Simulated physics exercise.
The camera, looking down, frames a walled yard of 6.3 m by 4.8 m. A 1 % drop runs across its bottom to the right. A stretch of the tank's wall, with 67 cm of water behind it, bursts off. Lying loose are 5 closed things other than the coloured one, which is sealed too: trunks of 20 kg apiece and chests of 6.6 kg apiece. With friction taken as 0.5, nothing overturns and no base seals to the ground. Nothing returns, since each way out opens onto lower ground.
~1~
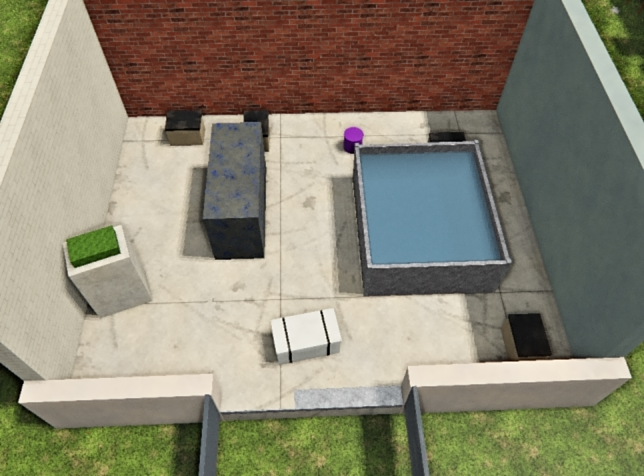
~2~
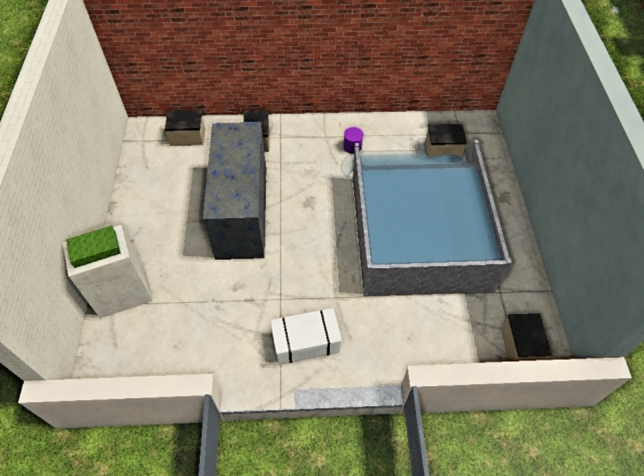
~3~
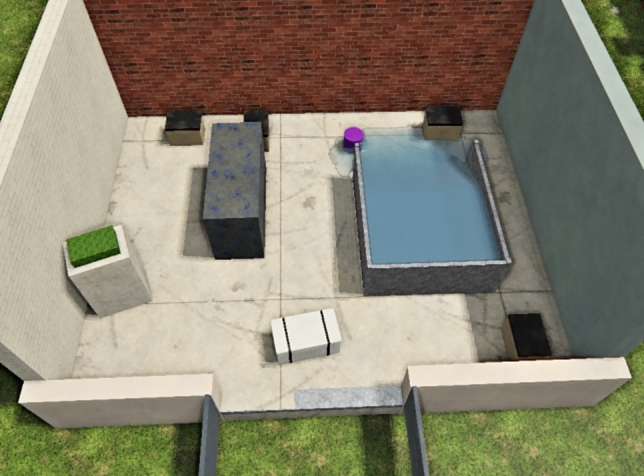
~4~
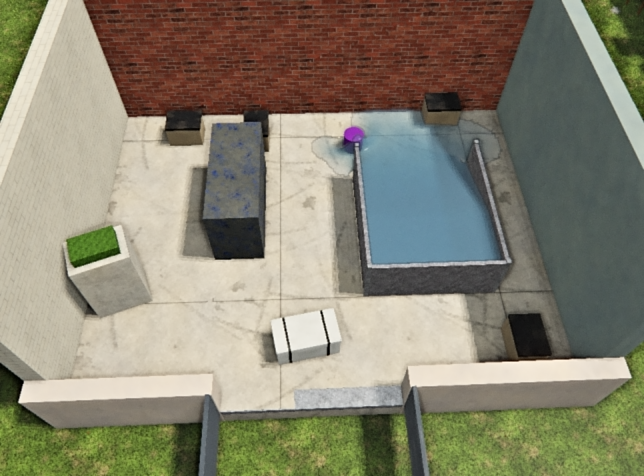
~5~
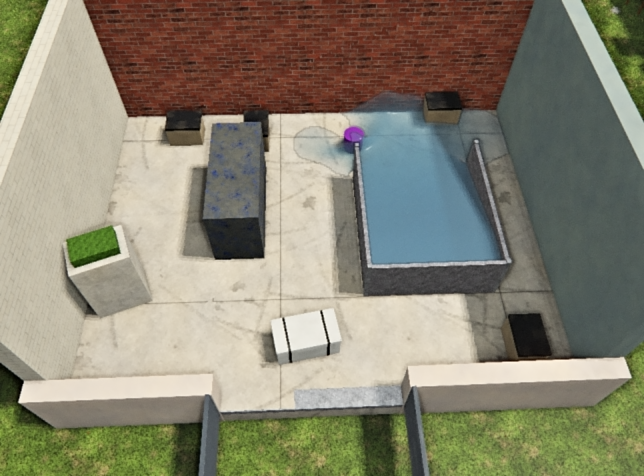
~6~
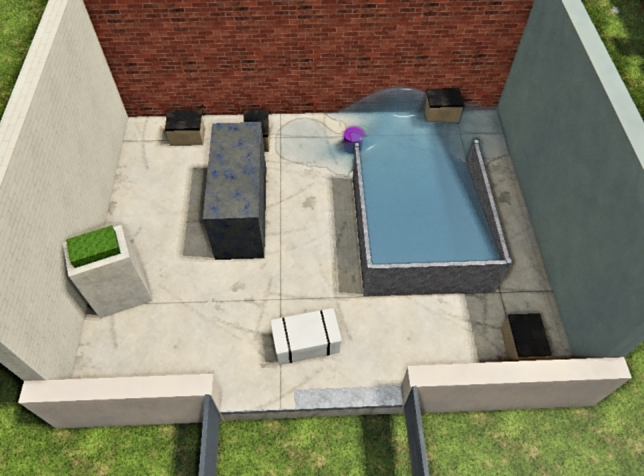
Water poured out of the raised tank after its back wall gave way, pushing a dark-topped box back toward the brick wall and spreading across the paving around the purple pail, which stayed put.
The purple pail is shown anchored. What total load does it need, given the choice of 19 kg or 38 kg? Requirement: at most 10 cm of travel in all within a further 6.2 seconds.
Lightweight and heavyweight both lose.
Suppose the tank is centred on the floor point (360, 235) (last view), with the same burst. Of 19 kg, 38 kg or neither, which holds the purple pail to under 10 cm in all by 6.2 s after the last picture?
Then, in short, nothing offered works.
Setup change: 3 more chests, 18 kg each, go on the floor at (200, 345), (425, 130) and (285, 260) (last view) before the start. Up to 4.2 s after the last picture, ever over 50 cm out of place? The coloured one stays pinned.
Order as listed: Inside the limit, outside the limit, inside the limit.
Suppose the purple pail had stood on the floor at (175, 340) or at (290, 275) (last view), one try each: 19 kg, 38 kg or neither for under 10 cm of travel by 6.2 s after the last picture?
In turn: The lighter suffices; the lighter suffices.
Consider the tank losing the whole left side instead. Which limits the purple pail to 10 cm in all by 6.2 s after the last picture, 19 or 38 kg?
Result: Lesser mass sufficient.
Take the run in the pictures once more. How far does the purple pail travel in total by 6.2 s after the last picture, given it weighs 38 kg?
The total path comes to around 80 cm.
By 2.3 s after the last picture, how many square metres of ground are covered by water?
Flooded: Near 18 m2.
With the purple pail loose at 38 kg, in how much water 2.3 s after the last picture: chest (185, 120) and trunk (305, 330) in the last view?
Around 19 cm and 0 cm.
Then, 0.6 s after the last picture the purple pail would be 85 cm from its start with 19 kg and 23 cm from its start with 38 kg; 15 cm of water round it then.
Then, 2.3 s after the last picture the purple pail would be 274 cm from its start with 19 kg and 62 cm from its start with 38 kg; 12 cm of water round it then.
Then, 4.2 s after the last picture the purple pail would be 296 cm from its start with 19 kg and 62 cm from its start with 38 kg; 7 cm of water round it then.
Then, 6.2 s after the last picture the purple pail would be 296 cm from its start with 19 kg and 62 cm from its start with 38 kg; 6 cm of water round it then.
